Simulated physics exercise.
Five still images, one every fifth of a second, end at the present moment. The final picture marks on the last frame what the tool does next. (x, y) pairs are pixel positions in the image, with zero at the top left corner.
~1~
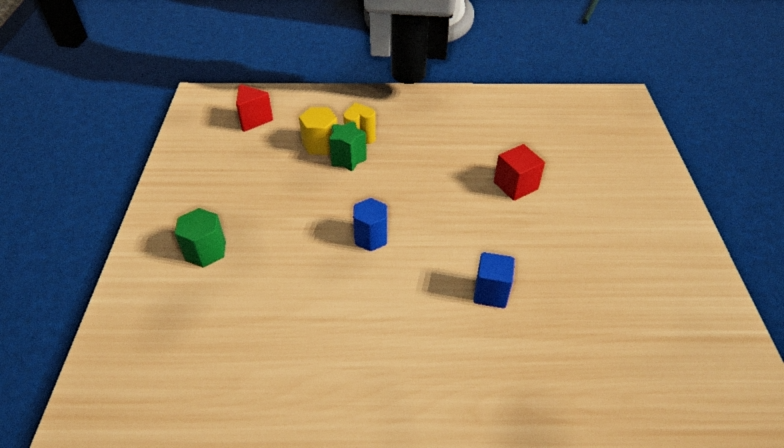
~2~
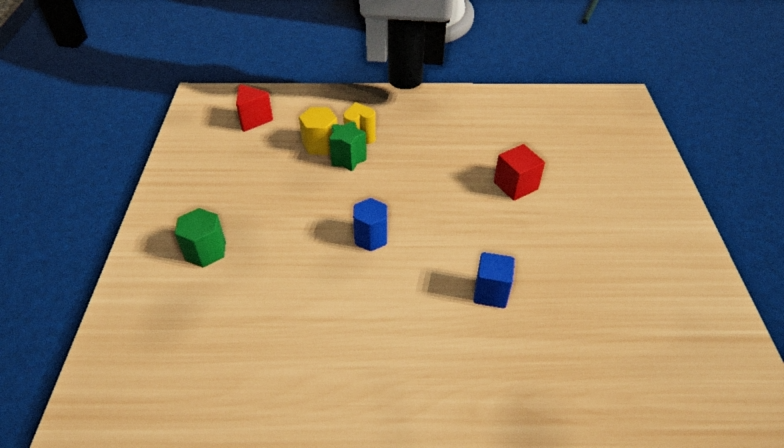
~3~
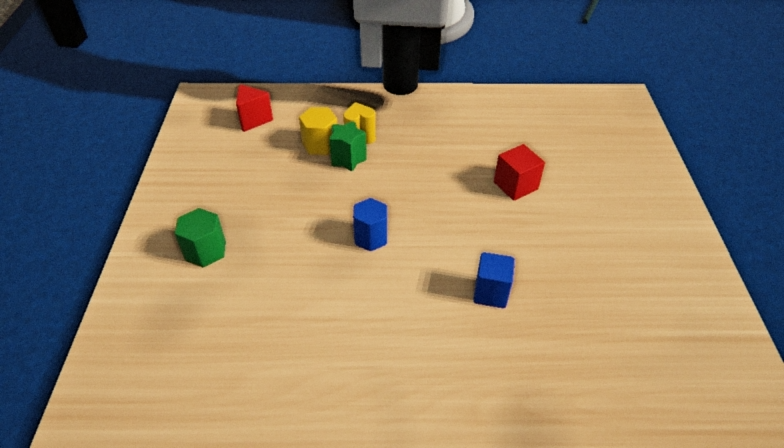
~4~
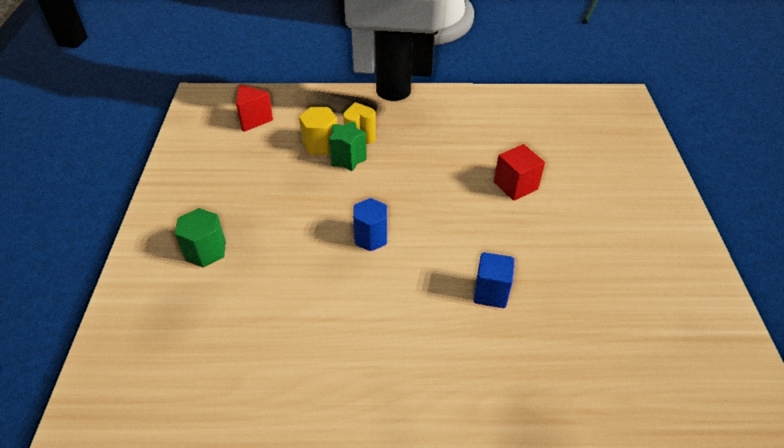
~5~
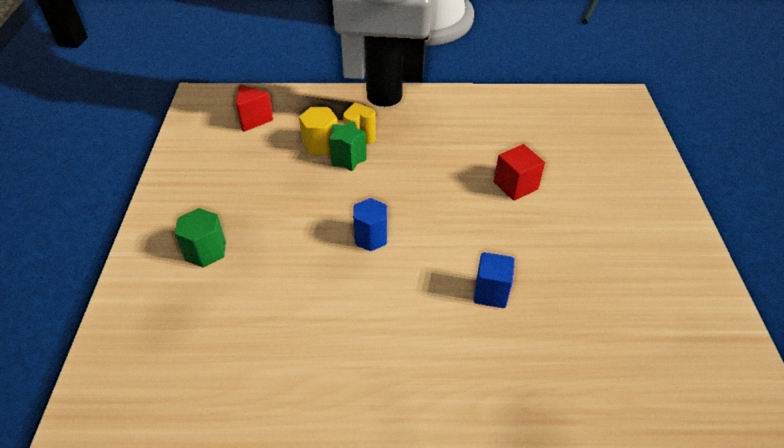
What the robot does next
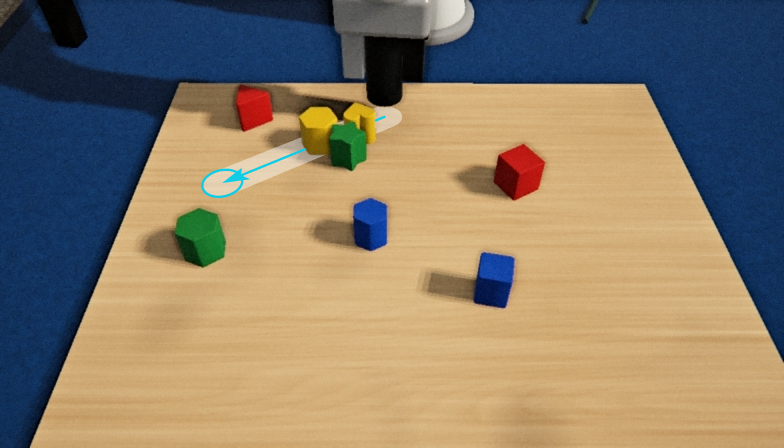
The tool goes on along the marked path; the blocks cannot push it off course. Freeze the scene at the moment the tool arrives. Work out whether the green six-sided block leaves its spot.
The green six-sided block will stay where it stands.
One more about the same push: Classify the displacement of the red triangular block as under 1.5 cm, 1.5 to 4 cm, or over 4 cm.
Its displacement is below 1.5 cm.
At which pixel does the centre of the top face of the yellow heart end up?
My best guess is (321, 137).
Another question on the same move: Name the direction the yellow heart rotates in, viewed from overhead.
It ends up turned anticlockwise.
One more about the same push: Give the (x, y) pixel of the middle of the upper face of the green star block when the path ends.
It sits at (344, 148).
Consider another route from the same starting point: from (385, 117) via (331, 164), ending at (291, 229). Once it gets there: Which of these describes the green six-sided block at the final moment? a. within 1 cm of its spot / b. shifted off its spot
Option a.
The drawn path runs from (385, 117) directly to (222, 183).
On the path given first. One third of the way, tool (333, 117); yellow six-sided block (298, 123), turned 25° clockwise; green star block (345, 145), turned 30° anticlockwise; yellow heart (332, 130), turned 40° anticlockwise.
Two thirds of the way, tool (276, 139); yellow six-sided block (238, 145), turned 30° clockwise; green star block (344, 148), turned 50° anticlockwise; yellow heart (321, 137), turned 65° anticlockwise.
At the end, tool (217, 163); green six-sided block not moved; red triangular block not moved; yellow six-sided block (174, 168), turned 35° clockwise; green star block (344, 148), turned 50° anticlockwise; yellow heart (321, 137), turned 65° anticlockwise.
